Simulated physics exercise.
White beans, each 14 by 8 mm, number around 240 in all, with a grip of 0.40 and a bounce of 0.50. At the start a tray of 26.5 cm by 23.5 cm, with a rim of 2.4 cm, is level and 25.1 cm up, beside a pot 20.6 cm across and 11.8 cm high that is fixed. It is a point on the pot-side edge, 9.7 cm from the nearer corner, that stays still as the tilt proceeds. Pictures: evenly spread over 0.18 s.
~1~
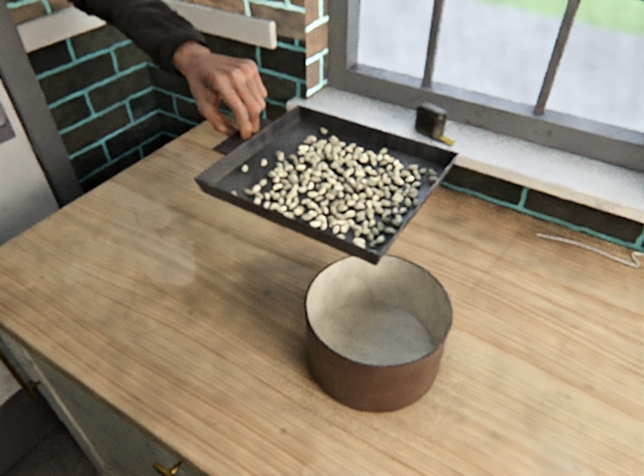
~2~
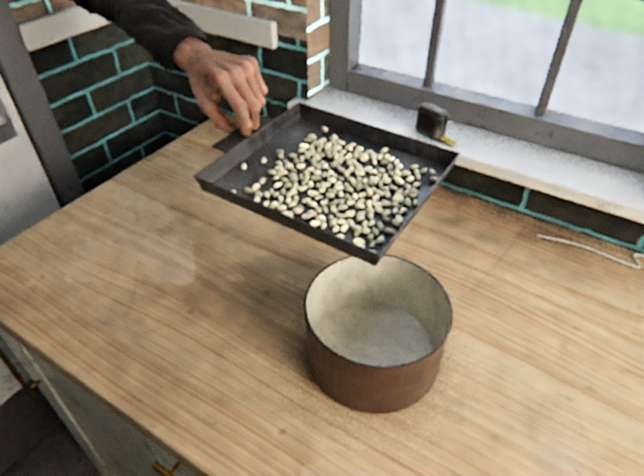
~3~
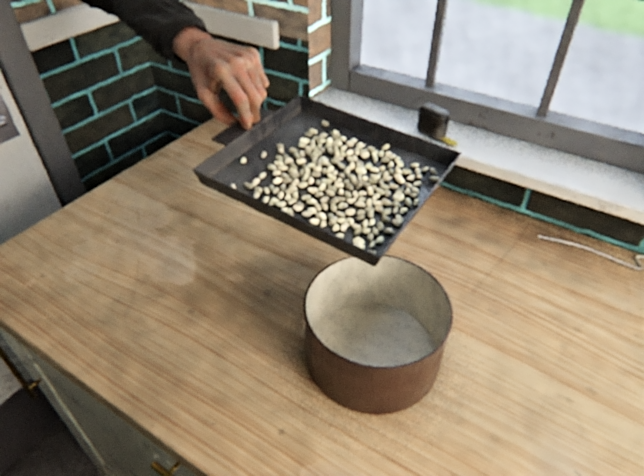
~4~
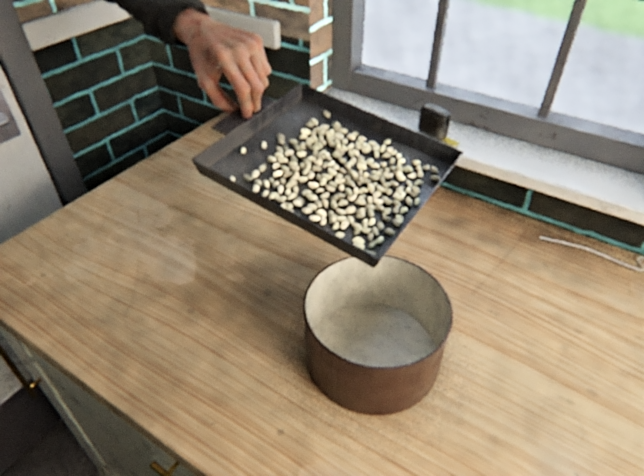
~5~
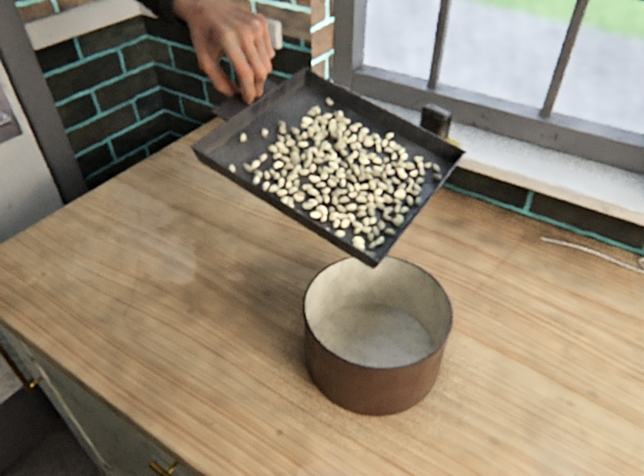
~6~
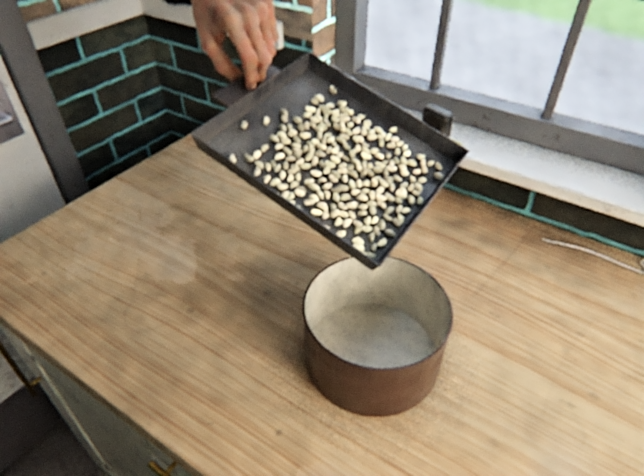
In this clip, a hand holds a dark, shallow tray of white beans above a round brown pot on a wooden counter by a window, then rises, steadily tilting the tray down toward the pot while the beans stay spread across it.
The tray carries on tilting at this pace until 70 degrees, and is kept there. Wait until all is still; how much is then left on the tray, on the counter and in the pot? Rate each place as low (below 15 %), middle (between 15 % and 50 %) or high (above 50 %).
Ratings: Tray middle; counter middle; pot middle.
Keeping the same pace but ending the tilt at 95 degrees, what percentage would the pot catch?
Then about 60 per cent.
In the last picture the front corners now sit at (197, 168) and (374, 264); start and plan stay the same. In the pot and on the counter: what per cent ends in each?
Split: Pot = 70, counter = 5.
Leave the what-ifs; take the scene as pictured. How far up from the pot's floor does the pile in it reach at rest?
Close to 1.5 cm up.
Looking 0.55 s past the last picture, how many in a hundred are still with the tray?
45%, roughly.
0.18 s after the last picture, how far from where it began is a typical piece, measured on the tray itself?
By then it sits near 2 cm from where it began.
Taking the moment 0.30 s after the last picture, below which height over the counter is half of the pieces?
Some 30 cm above the counter.
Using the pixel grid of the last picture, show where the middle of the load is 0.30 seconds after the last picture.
The middle of the load should be at about (393, 196) by then.
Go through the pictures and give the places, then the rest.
In the first picture, tray tilt 0 degrees, front corners at (201, 177) and (377, 250); middle of the pieces at (338, 185); pot at (378, 304).
In the second picture, tray tilt 1 degrees, front corners at (200, 175) and (377, 250); middle of the pieces at (338, 184).
In the third picture, tray tilt 3 degrees, front corners at (200, 169) and (377, 252), lowest corner right front; middle of the pieces at (339, 181).
In the fourth picture, tray tilt 7 degrees, front corners at (199, 159) and (377, 254), lowest corner right front; middle of the pieces at (339, 176).
In the fifth picture, tray tilt 13 degrees, front corners at (198, 146) and (378, 256), lowest corner right front; middle of the pieces at (341, 171).
In the sixth picture, tray tilt 18 degrees, front corners at (198, 134) and (378, 259), lowest corner right front; middle of the pieces at (343, 165); pot at (377, 305).
Then, 0.18 s after the last picture, tilt 45 degrees; the tray holds 100 %, the pot 0 %.
Then, 0.30 s after the last picture, tilt 63 degrees; the tray holds 100 %, the pot 0 %.
Then, 0.55 s after the last picture, tilt 70 degrees; the tray holds 45 %, the pot 10 %.
In the end, tray 35 %, counter 35 %, pot 30 %.
